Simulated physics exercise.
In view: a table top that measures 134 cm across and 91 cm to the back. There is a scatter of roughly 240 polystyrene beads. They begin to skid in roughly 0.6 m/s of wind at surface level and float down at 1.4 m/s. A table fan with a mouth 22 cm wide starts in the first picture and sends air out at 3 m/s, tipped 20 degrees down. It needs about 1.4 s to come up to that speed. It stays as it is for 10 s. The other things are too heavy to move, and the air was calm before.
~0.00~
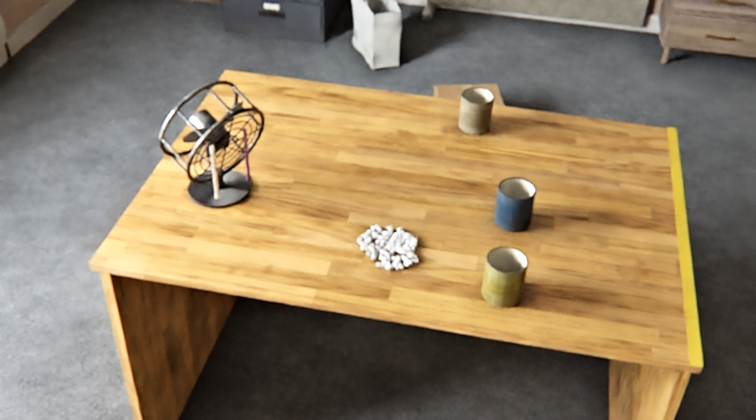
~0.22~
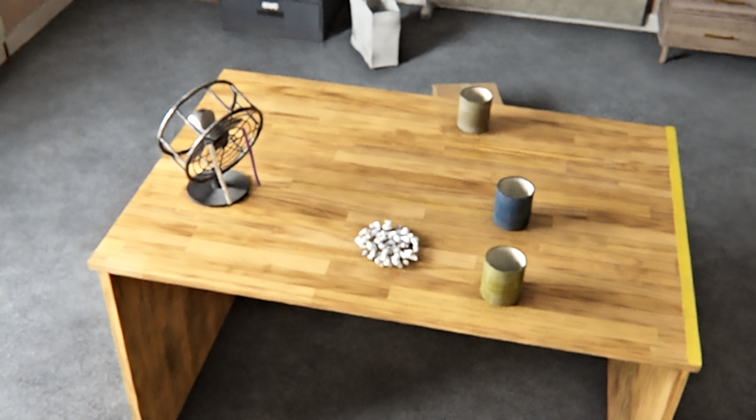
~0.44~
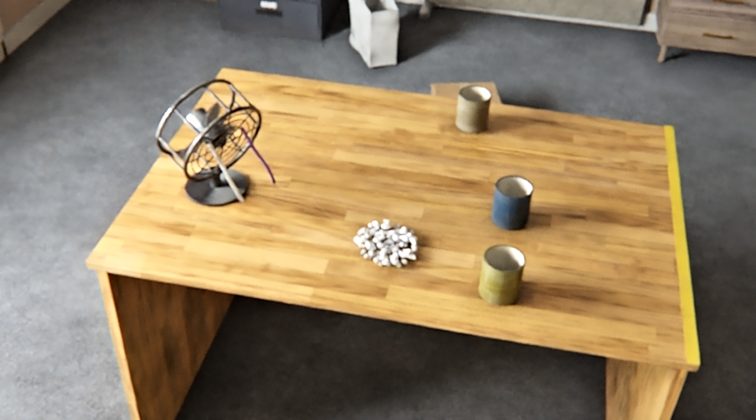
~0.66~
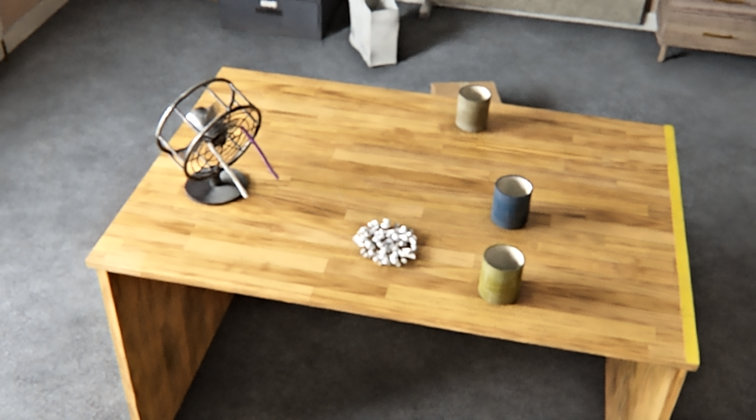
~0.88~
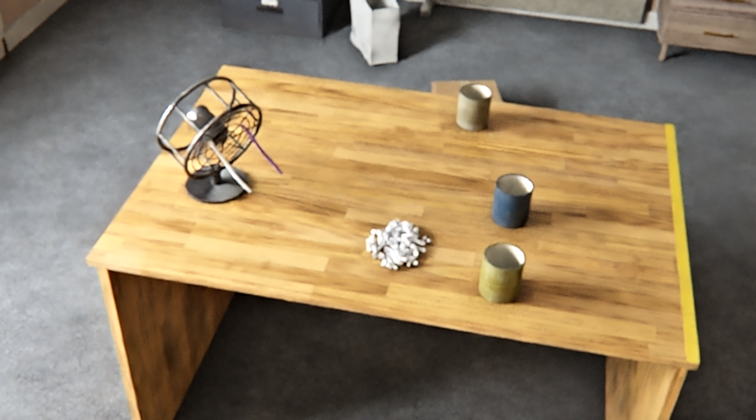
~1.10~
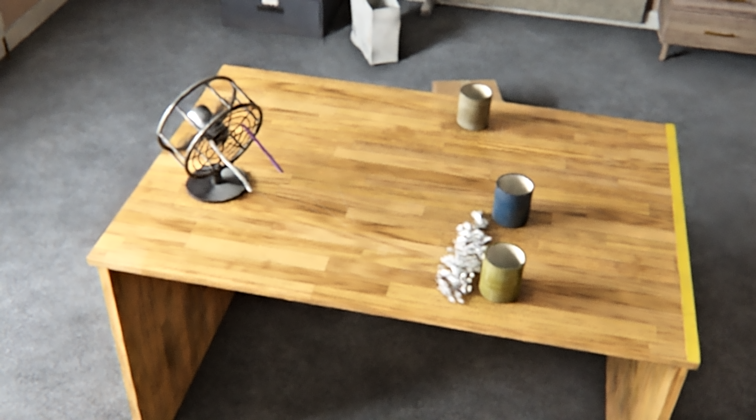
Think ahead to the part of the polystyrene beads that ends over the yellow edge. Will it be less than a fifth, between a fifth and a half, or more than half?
The share over the yellow edge is over half.
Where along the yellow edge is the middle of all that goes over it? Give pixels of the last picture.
Near (691, 278).
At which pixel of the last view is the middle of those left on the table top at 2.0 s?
Near (632, 237).
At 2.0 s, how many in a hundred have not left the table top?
Near 30 %.
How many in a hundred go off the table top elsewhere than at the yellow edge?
About 20 %.
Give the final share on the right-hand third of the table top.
Near 10 %.
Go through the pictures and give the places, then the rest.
In the first frame, the middle of the polystyrene beads is near (389, 247), none has stirred yet and the mouth of the table fan is at (213, 133).
In the second frame, the middle of the polystyrene beads is near (388, 245), none has stirred yet and the yellow edge is centred on (686, 227).
In the third frame, the middle of the polystyrene beads is near (387, 244), none has stirred yet, the top of a mug is at (504, 258) and the top of a mug is at (514, 187).
In the fourth frame, the middle of the polystyrene beads is near (386, 243) and none has stirred yet.
In the fifth frame, the middle of the polystyrene beads is near (396, 244), the farthest in sight from the table fan is at (415, 264) and about 50 % have left their places.
In the sixth frame, the middle of the polystyrene beads is near (464, 255), the farthest in sight from the table fan is at (461, 302) and all have left their places.
After 2.0 s, 51 % are over the yellow edge; the middle of those still in play is near (632, 237); 70 % have settled or left.
After 3.2 s, 62 % are over the yellow edge; the middle of those still in play is near (636, 237); 83 % have settled or left.
After 5.5 s, 68 % are over the yellow edge; 89 % have settled or left.
After 10.0 s, at the end, 70 % are over the yellow edge.
